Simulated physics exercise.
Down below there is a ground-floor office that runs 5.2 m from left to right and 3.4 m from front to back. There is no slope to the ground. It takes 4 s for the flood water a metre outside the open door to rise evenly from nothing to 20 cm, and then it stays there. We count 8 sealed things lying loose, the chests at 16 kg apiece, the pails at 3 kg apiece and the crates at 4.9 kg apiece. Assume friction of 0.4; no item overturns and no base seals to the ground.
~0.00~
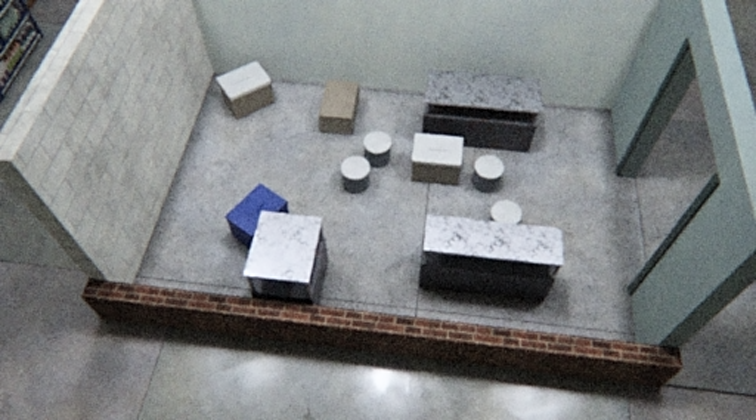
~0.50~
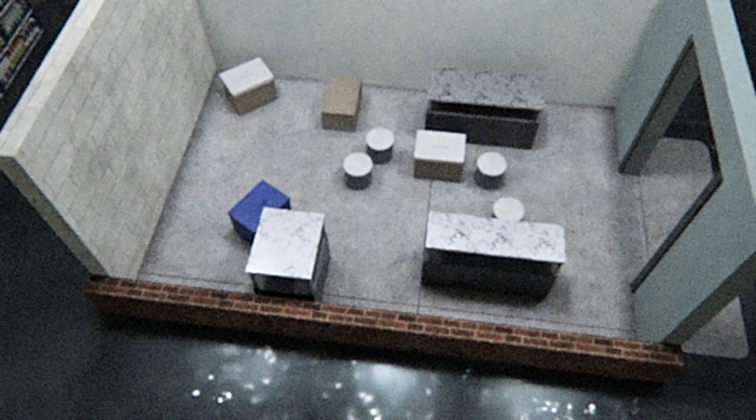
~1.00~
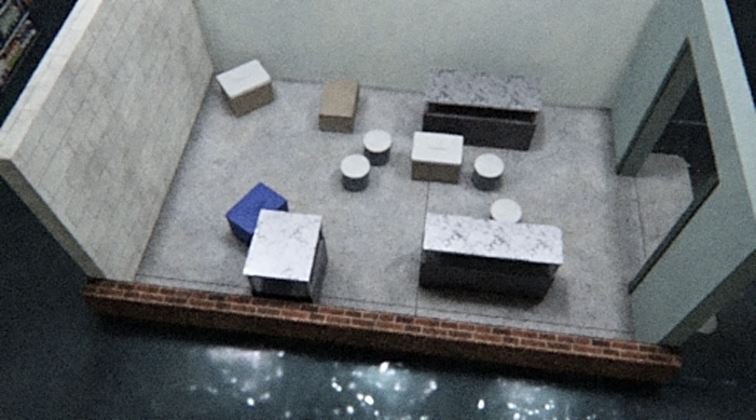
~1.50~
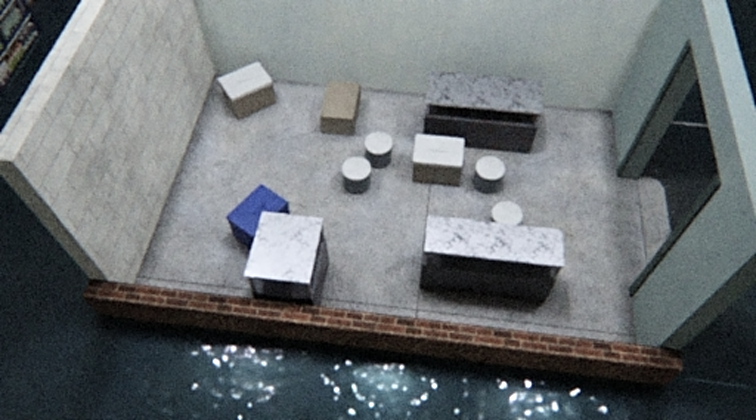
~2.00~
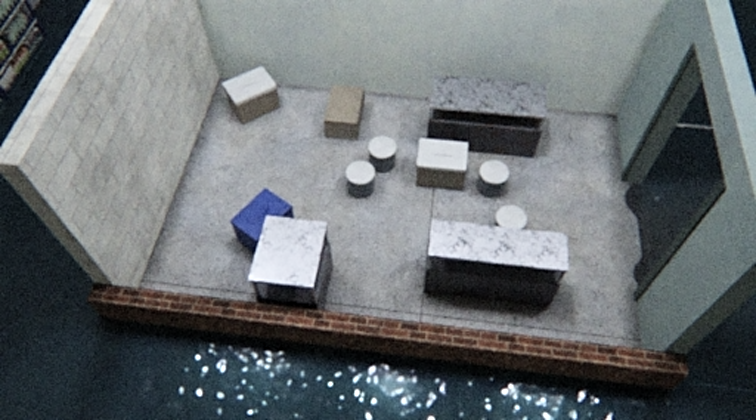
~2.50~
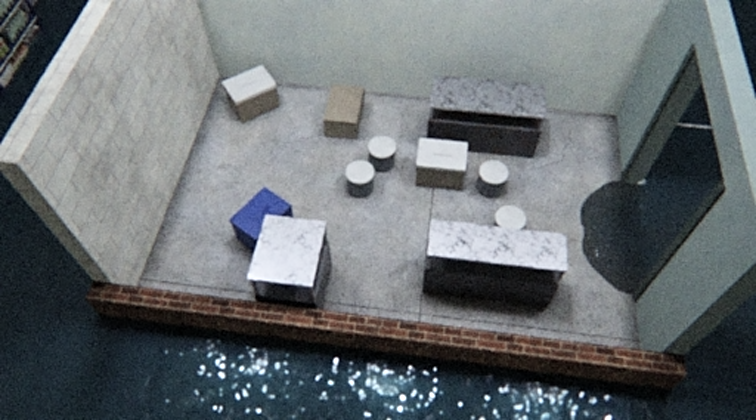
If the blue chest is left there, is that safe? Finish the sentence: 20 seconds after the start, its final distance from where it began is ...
Between a quarter metre and a metre.
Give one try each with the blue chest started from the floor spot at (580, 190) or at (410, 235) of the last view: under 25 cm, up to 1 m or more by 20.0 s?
Respectively, it ends up distant and ends up distant.
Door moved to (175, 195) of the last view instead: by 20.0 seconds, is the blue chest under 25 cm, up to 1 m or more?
As for the blue chest, it winds up a long way off.
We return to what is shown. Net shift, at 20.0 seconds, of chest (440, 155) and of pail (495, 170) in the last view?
In that order: 120 cm, 150 cm.
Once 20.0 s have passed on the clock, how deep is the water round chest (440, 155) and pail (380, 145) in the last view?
About 19 and 19 cm.
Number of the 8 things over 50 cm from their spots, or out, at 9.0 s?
I count 7 of them.
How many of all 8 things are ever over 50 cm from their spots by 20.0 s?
The answer here is 8.
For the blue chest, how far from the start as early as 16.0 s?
Shift by then: About 80 cm.
After 4.0 s the blue chest is near (260, 212), 0.0 m from its start, aground; 0 afloat.
After 9.0 s the blue chest is near (169, 211), 1.0 m from its start, afloat; 7 afloat.
After 16.0 s the blue chest is near (181, 187), 0.9 m from its start, afloat; 8 afloat.
After 20.0 s the blue chest is near (201, 226), 0.6 m from its start, afloat; 8 afloat.
